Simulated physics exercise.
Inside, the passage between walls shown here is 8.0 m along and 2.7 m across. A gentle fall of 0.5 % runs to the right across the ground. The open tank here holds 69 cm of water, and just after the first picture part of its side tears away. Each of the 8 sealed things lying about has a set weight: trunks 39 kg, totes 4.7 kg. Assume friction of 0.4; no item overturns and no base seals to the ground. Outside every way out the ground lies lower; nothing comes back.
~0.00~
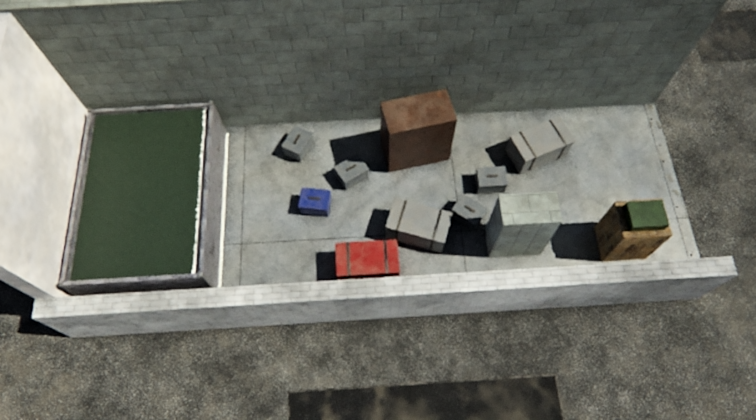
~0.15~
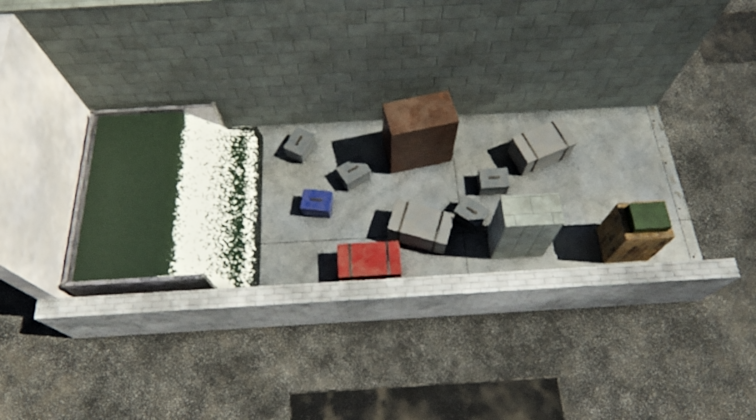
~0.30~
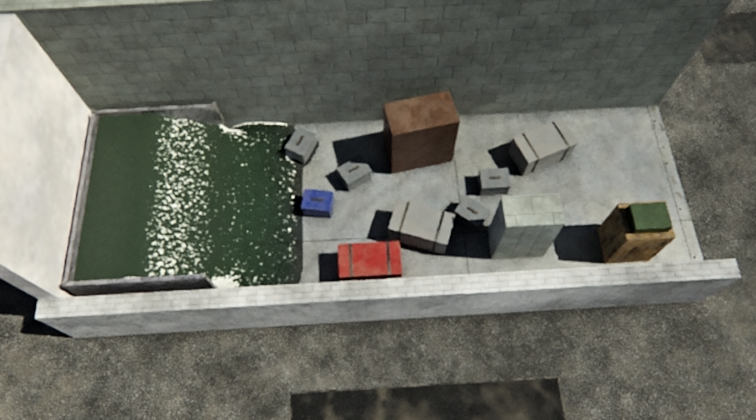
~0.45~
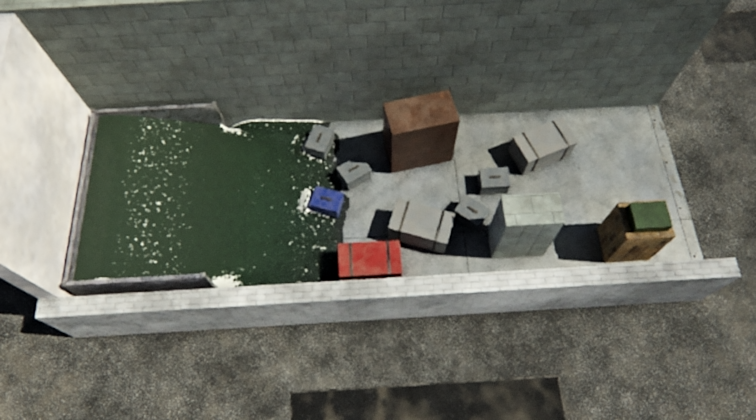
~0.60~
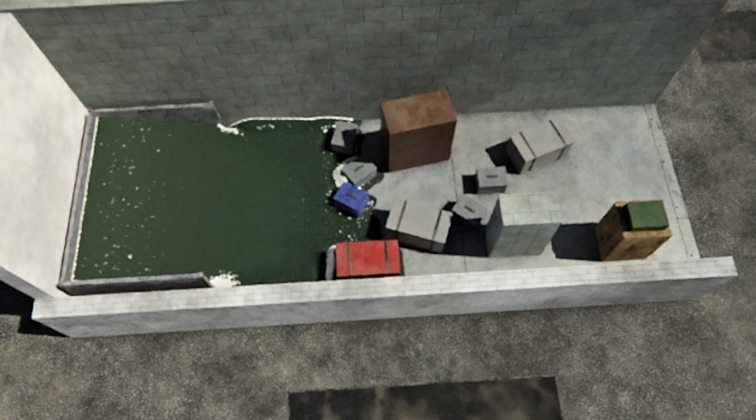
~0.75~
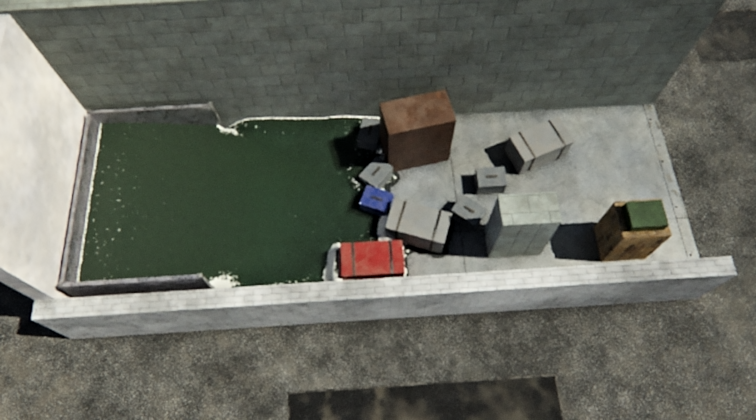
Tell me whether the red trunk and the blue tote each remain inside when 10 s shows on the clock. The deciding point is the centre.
As I see it, the red trunk is not going to get away. The blue tote is going to get away.
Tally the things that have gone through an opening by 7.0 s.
By that moment the number is 6.
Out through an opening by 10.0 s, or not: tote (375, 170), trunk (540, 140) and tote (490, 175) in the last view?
In turn: Gone, out, out.
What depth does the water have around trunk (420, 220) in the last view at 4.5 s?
Depth: Near 10 cm.
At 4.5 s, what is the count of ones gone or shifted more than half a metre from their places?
I get 8.
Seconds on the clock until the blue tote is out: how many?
It should be at around 4.0 seconds.
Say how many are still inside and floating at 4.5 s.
Total: 1.
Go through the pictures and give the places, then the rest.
In the first picture, the red trunk at (367, 258), on the bottom; the blue tote at (314, 199), on the bottom; water covers 3.7 m2; 0 of 8 have shifted.
In the second picture, the red trunk at (369, 259), on the bottom; the blue tote at (316, 200) rests on the ground; 5.1 m2 under water; 0 of 8 have shifted.
In the third picture, the red trunk at (369, 259) rests on the ground; the blue tote at (317, 200), on the bottom; water covers 6.6 m2; 0 of 8 have shifted.
In the fourth picture, the red trunk at (369, 258), on the bottom; the blue tote at (326, 199) rests on the ground, 13 cm from its start; water covers 7.8 m2; 2 of 8 have shifted.
In the fifth picture, the red trunk at (367, 258), on the bottom; the blue tote at (351, 196) rests on the ground, 50 cm from its start; water covers 8.9 m2; 3 of 8 have shifted.
In the sixth picture, the red trunk at (372, 258) rests on the ground, 7 cm from its start; the blue tote at (377, 199), on the bottom, 86 cm from its start; 9.9 m2 under water; 4 of 8 have shifted.
After 2.0 s the red trunk is near (446, 243), 1.0 m from its start, afloat; the blue tote is near (445, 159), 1.9 m from its start, afloat; 0 of 8 are out; 6 afloat.
After 4.5 s the red trunk is near (474, 235), 1.4 m from its start, aground; the blue tote has gone out; 5 of 8 are out; 1 afloat.
After 7.0 s the red trunk is near (473, 234), 1.4 m from its start, aground; the blue tote has gone out; 6 of 8 are out; 1 afloat.
After 10.0 s the red trunk is near (473, 234), 1.4 m from its start, aground; the blue tote has gone out; 6 of 8 are out; 0 afloat.
